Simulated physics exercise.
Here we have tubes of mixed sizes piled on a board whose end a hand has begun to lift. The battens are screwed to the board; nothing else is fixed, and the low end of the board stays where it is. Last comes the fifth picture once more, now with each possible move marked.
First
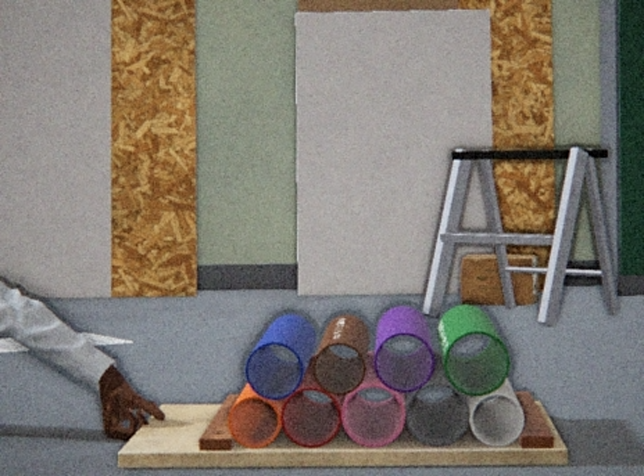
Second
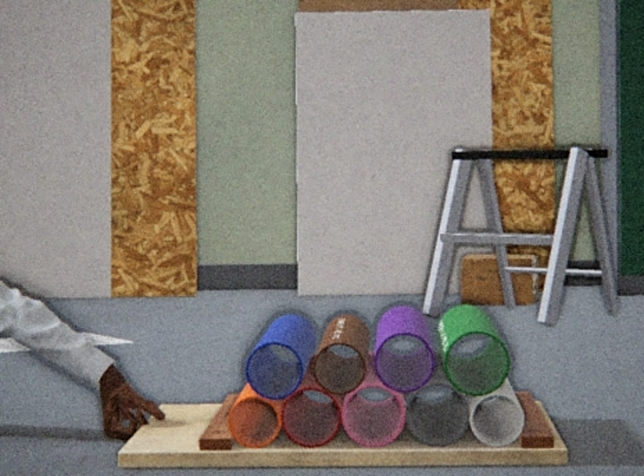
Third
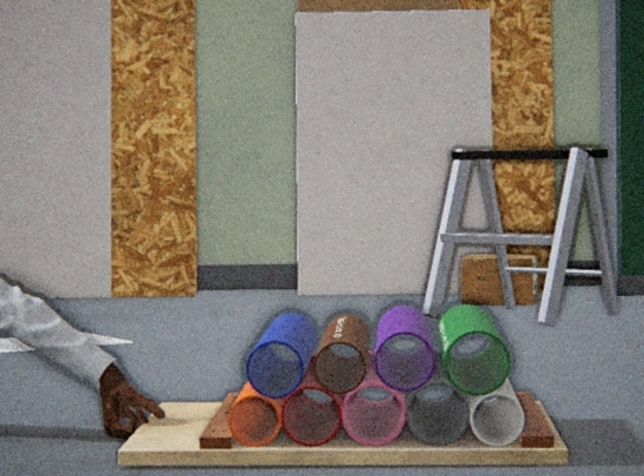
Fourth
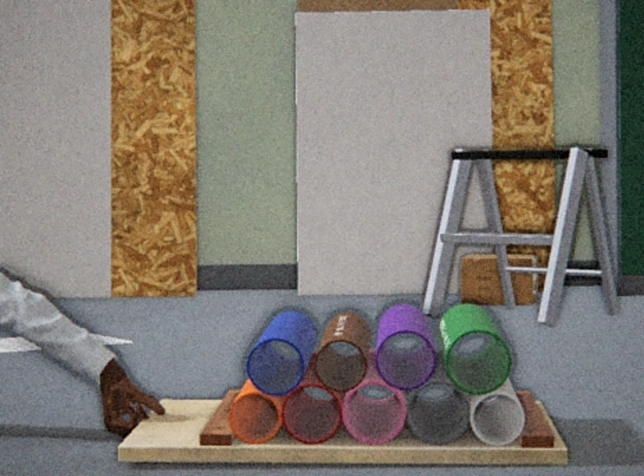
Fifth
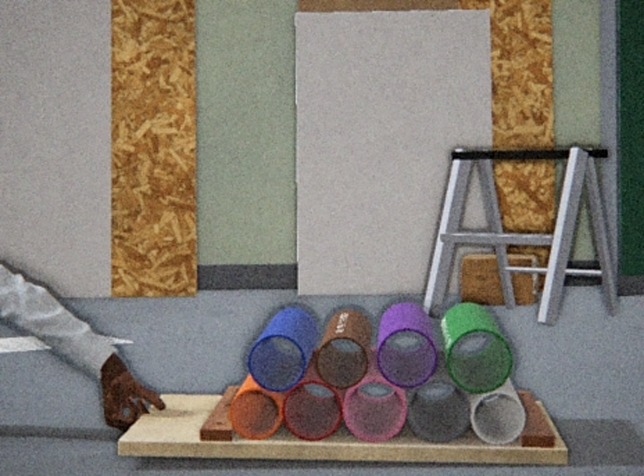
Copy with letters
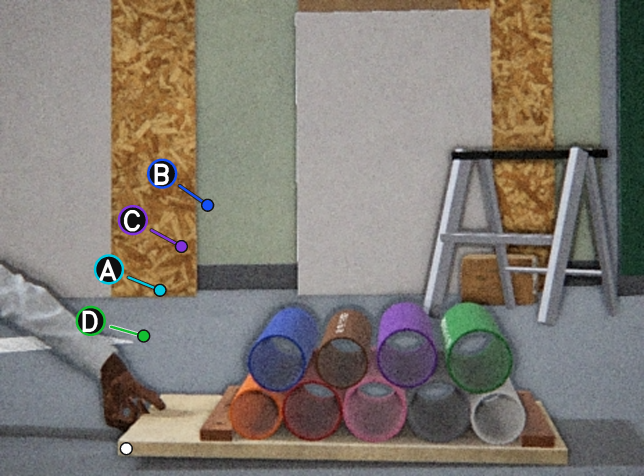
Colourful tubes stacked in two rows on a wooden board, barely shifting as a hand at left begins lifting its end.
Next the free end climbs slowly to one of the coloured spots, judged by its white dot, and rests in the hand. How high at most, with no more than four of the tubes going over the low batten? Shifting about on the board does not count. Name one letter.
The answer is mark C.
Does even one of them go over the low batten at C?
Yes.
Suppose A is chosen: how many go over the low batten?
At A the number is one.
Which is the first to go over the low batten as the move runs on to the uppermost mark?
It is the green one.
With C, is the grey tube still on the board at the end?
The grey tube: Yes.
On the marked copy, A at (160, 291); B at (207, 205); C at (181, 246); D at (144, 336); the white dot at (126, 449).
Taking C. A third of the way, board at 17°.
Two thirds of the way, board at 29°.
When it is over, board at 29°, one over the low batten (green).
As for the rest, A one over the low batten (green); B nine over the low batten; D none over the low batten.
